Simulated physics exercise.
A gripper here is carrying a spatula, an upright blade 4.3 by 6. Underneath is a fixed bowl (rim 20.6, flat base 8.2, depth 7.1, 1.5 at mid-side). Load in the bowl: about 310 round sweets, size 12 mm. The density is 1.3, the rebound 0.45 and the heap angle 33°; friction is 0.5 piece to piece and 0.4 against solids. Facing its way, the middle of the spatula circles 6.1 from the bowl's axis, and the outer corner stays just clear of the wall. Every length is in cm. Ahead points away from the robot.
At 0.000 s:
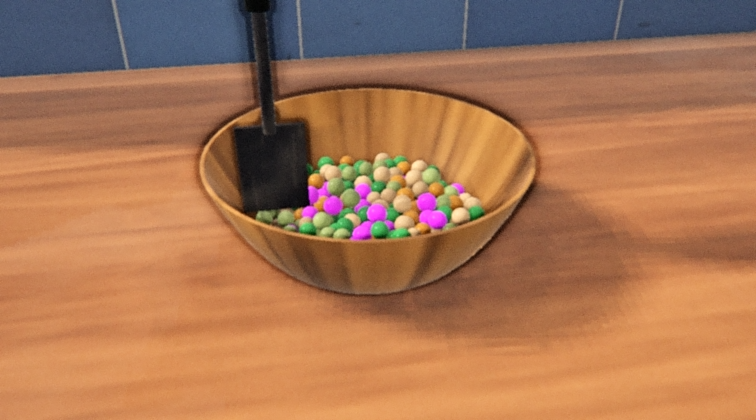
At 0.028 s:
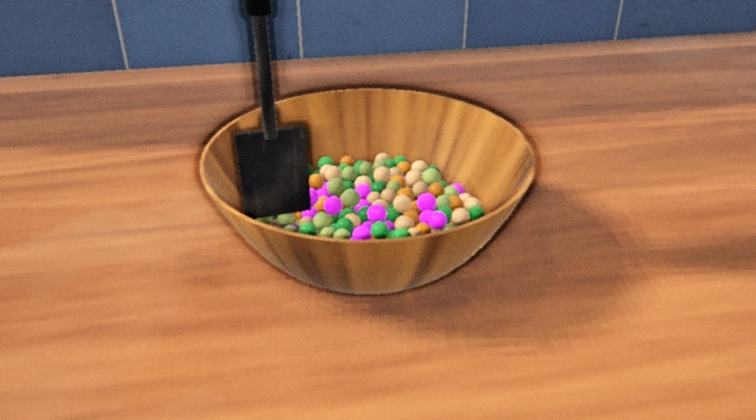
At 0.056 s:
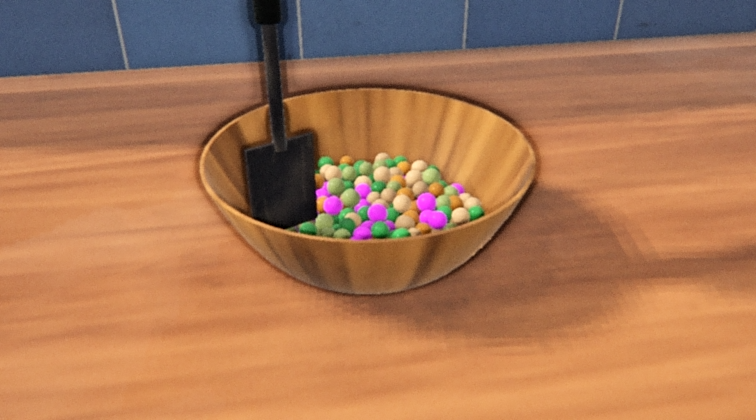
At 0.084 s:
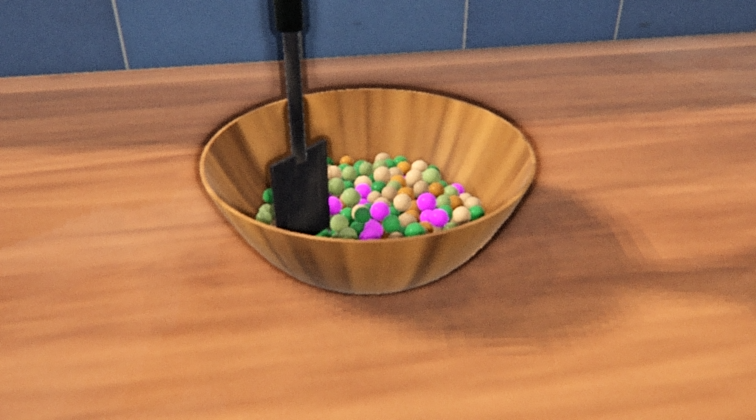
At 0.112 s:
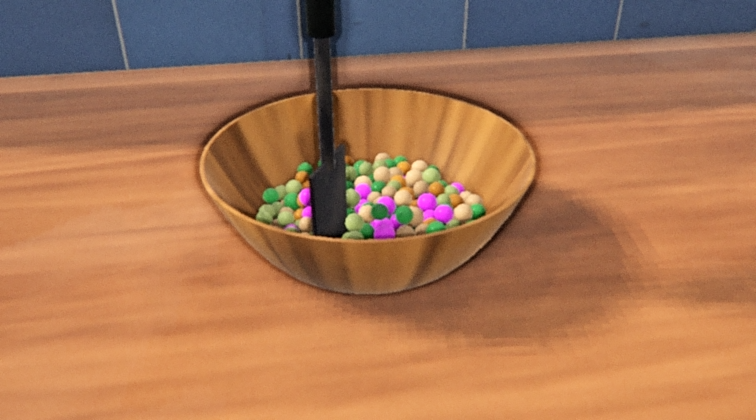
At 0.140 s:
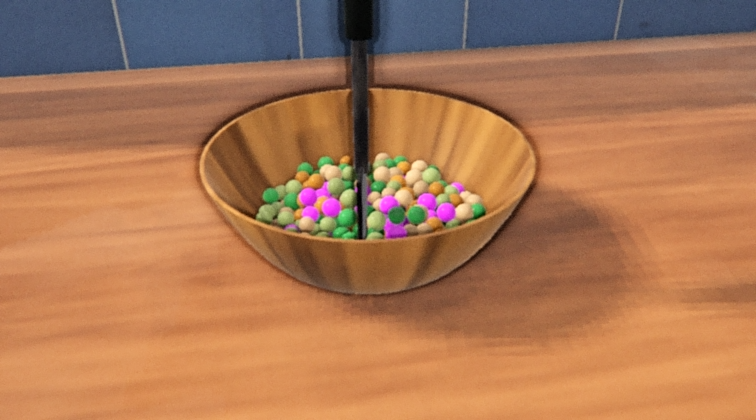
The clip opens on a wooden bowl of small green, tan, orange and magenta balls, with a black spatula upright at its left side. The spatula moves rightward through the balls toward the middle, turning until its blade appears edge-on, while nearby balls shift slightly.
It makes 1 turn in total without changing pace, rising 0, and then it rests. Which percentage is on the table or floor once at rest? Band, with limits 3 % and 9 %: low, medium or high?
Medium.
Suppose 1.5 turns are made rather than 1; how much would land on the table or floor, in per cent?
About 5 per cent.
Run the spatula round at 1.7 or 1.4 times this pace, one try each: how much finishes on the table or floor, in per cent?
First try close to 10, second close to 10, in per cent.
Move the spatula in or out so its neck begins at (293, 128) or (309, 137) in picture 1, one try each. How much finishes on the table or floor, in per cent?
5 and 0 per cent.
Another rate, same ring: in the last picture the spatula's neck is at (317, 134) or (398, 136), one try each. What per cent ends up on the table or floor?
Some 0 and 10 %.
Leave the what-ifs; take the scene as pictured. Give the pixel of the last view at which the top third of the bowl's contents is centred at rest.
It is centred around (329, 226).
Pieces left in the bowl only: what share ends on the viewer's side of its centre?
Estimate: Some 55 %.
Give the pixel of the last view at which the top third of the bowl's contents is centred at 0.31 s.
Somewhere around (400, 177) in the last view.
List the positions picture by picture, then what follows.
The first frame shows spatula neck at (267, 102), 0° round; upper third of the load around (376, 203), from x 265 to 475, top at y 160; 306 in the bowl.
The second frame shows spatula neck at (268, 107), 6° round; upper third of the load around (376, 203), from x 265 to 475, top at y 160.
The third frame shows spatula neck at (277, 118), 23° round; upper third of the load around (376, 203), from x 265 to 475, top at y 160.
The fourth frame shows spatula neck at (297, 128), 41° round; upper third of the load around (381, 206), from x 265 to 475, top at y 160.
The fifth frame shows spatula neck at (326, 135), 60° round; upper third of the load around (384, 205), from x 265 to 475, top at y 160.
The sixth frame shows spatula neck at (361, 138), 78° round; upper third of the load around (391, 204), from x 265 to 475, top at y 160; 306 in the bowl.
By 0.31 s, 185° round, highest piece 8 above the table; 306 in the bowl.
By 0.47 s, 293° round, highest piece 9 above the table; 302 in the bowl, 3 on the table or floor, 1 in flight or on the tool.
By 0.76 s, 0° round, highest piece 6 above the table; 290 in the bowl, 15 on the table or floor, 1 in flight or on the tool.
By 1.46 s, 0° round, highest piece 5 above the table; 290 in the bowl, 16 on the table or floor.
Final count, 290 in the bowl, 16 on the table or floor. That is 5 % on the table or floor.
